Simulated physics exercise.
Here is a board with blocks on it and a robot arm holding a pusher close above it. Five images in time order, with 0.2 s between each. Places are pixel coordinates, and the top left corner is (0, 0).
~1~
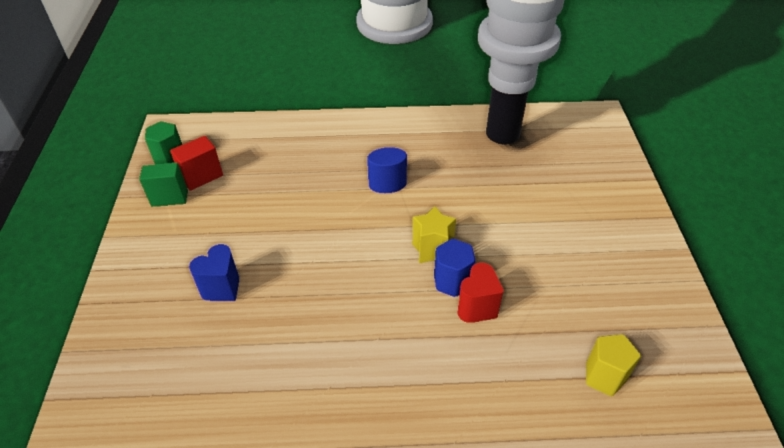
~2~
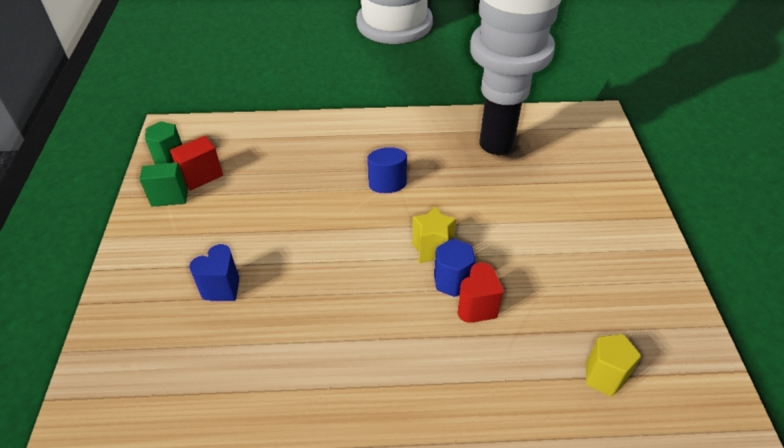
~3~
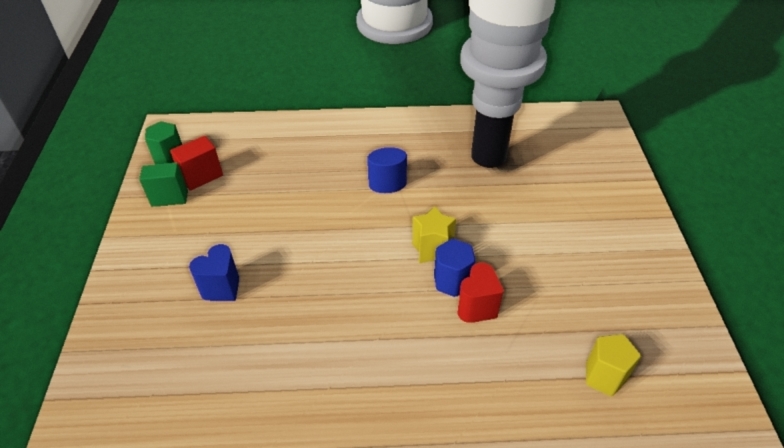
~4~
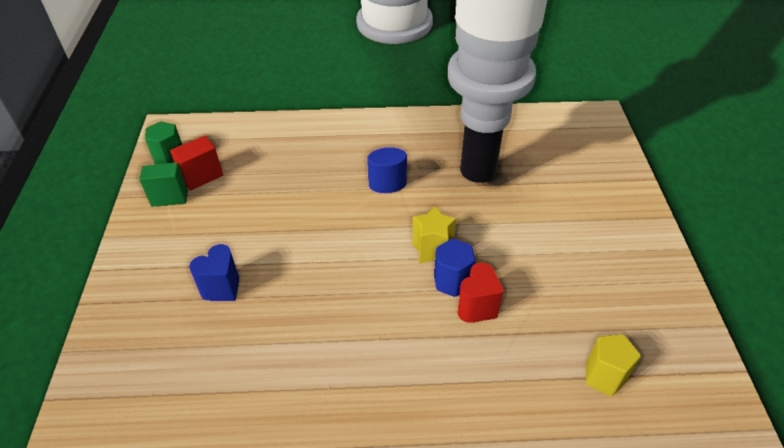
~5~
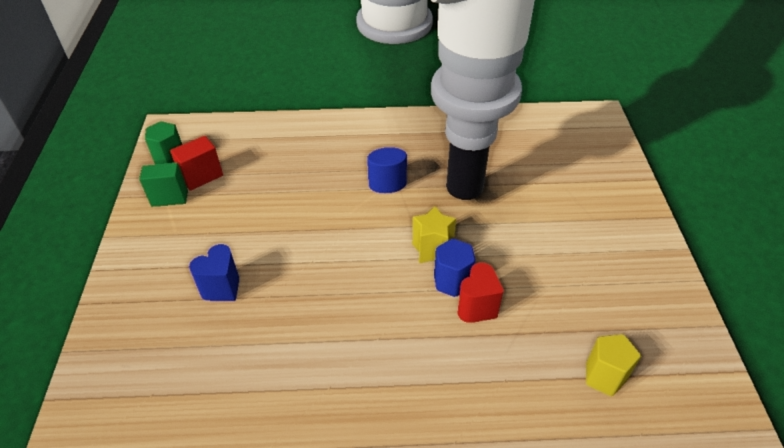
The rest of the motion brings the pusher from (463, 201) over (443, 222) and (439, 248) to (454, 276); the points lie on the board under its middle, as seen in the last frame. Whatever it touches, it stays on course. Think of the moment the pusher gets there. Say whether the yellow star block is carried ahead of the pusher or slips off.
I'd say it has come free.
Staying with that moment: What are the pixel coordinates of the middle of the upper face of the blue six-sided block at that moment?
The middle of its upper face should be somewhere near (469, 280).
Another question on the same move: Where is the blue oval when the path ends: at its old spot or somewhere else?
Here the blue oval stays on its spot.
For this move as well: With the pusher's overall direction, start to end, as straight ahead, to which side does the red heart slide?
Shifted left.
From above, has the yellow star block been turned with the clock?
I believe so.
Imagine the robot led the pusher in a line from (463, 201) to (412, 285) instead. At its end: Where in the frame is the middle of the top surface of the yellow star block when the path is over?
Its top middle will sit at (390, 283).
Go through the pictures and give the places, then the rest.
Pusher's lower end (503, 134); blue oval (387, 156); yellow star block (435, 222); blue six-sided block (456, 254); red heart (482, 281), in the first picture.
Pusher (497, 144); blocks still, in the second picture.
Pusher (489, 156); blocks still, in the third picture.
Pusher (478, 171); blocks still, in the fourth picture.
Pusher (465, 187); blue oval (387, 156); yellow star block (435, 222); blue six-sided block (456, 254); red heart (482, 281), in the fifth picture.
On the path given first. One third of the way, pusher (444, 208); nothing pushed yet.
Two thirds of the way, pusher (441, 235); yellow star block (423, 244); blue six-sided block (458, 262), turned 25° anticlockwise.
At the end, pusher (455, 263); blue oval still; yellow star block (421, 258), turned 30° clockwise; blue six-sided block (469, 280), turned 30° anticlockwise; red heart (499, 298).
